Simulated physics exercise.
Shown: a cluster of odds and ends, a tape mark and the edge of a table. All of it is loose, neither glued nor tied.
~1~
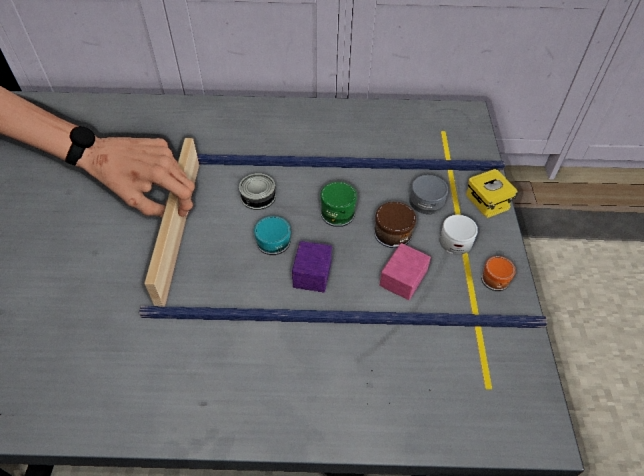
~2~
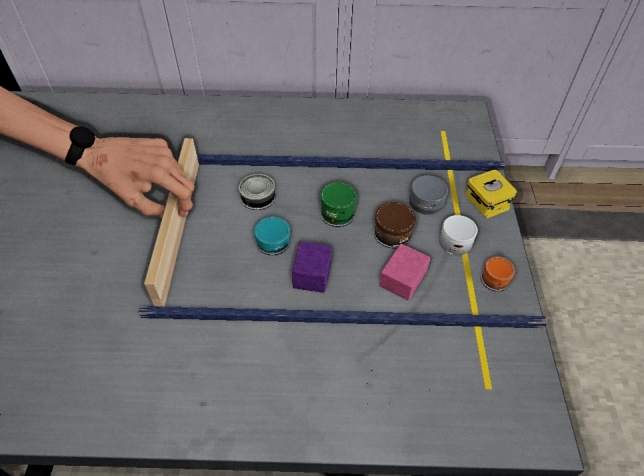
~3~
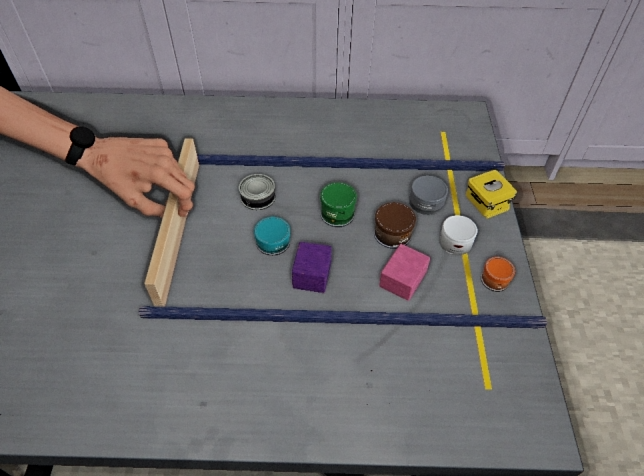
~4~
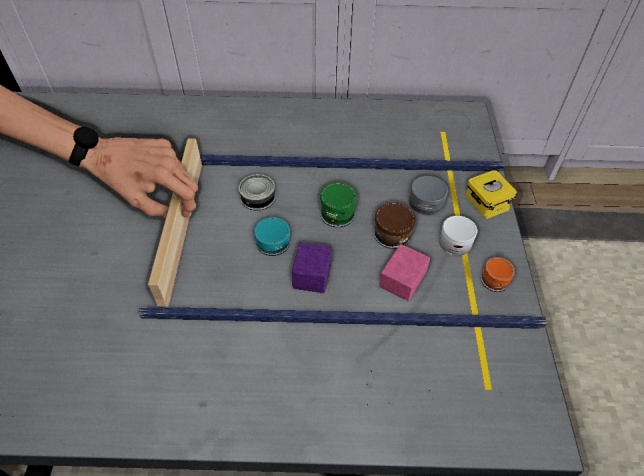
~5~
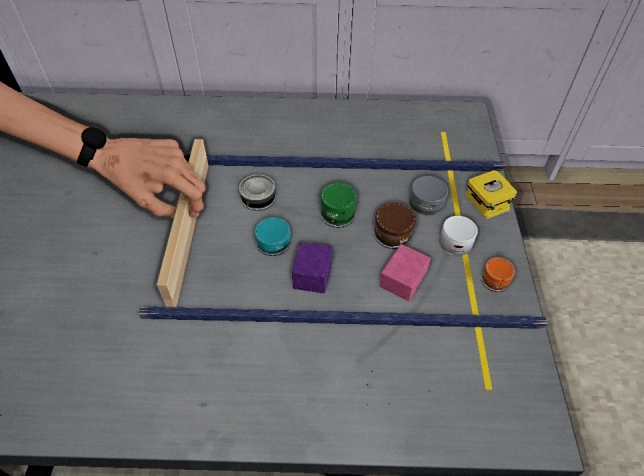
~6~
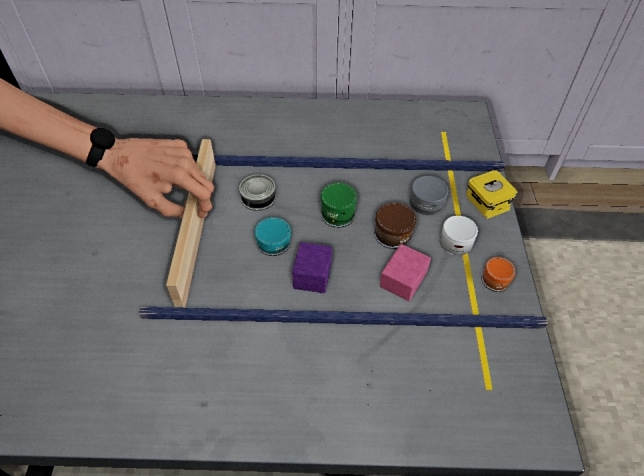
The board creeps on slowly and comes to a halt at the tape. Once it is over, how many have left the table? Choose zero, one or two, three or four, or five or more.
Three or four of them have left the table.
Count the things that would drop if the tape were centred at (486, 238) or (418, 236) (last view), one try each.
Ending up on the floor: First try 6, second try 0.
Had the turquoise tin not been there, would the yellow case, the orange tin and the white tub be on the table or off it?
Yellow case down; orange tin down; white tub down.
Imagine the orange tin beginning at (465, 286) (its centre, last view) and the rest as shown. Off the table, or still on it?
From that start, the object then does not stay.
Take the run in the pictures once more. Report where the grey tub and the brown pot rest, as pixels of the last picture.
First object: (508, 203); second object: (515, 230).
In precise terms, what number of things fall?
Total: 3.
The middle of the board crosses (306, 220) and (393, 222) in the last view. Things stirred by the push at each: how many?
4 and 8.
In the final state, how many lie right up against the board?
The count in contact is 4.
A little later, none off yet; yellow case at rest near (490, 194); orange tin at rest near (498, 274); white tub at rest near (458, 236).
Next, none off yet; yellow case at rest near (490, 194); orange tin at rest near (498, 274); white tub moving near (466, 237).
When it is over, the number that fall off is three or four; down, white tub, orange tin and yellow case.
